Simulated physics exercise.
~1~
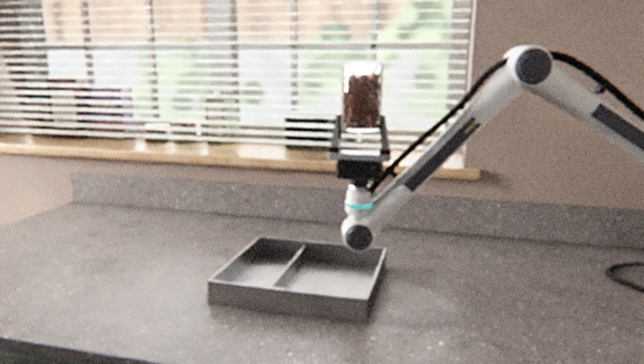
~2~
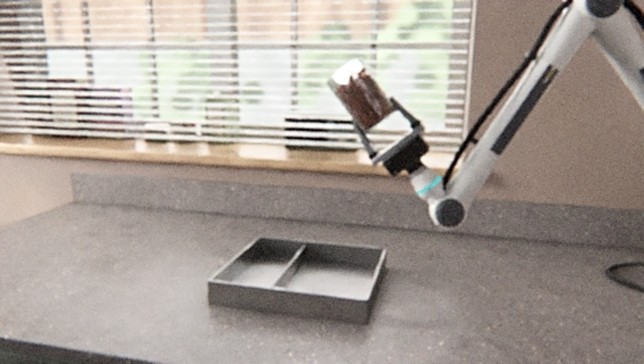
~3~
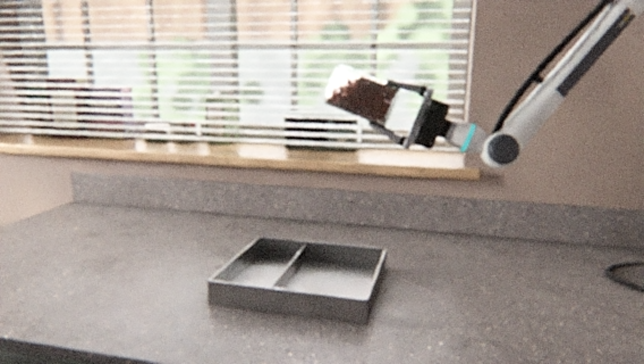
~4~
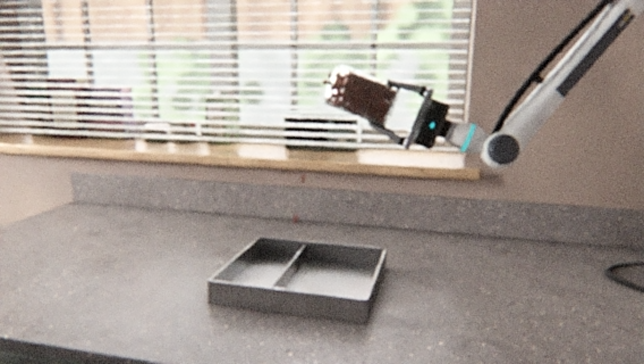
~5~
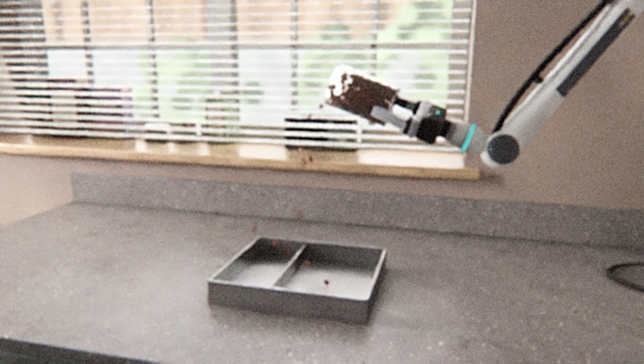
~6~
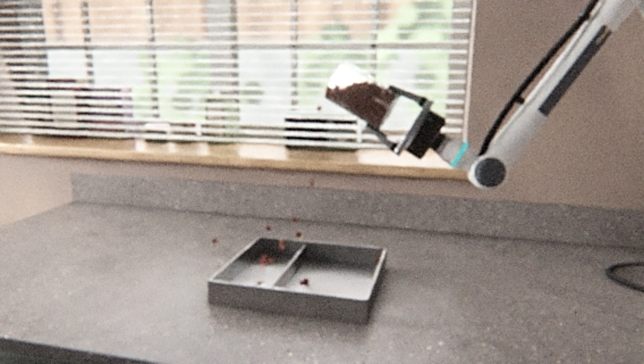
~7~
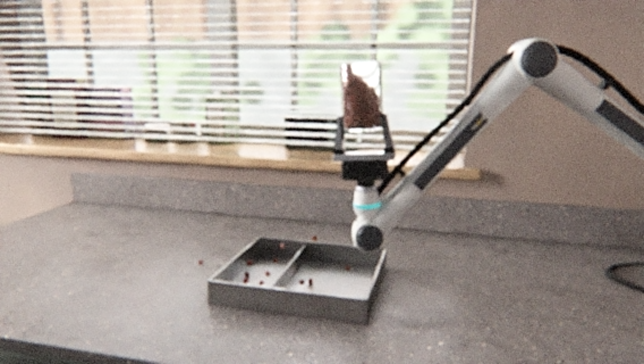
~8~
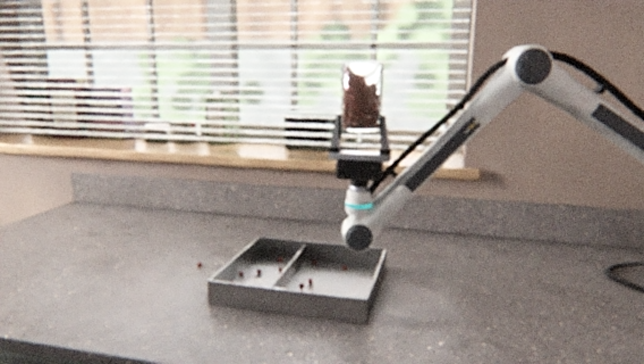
A robot arm held a clear tumbler of small reddish-brown beads above a divided gray tray, tilted it onto its side toward the left, and spilled a few, then turned it upright again, leaving most inside, some scattered in the tray and one on the counter.
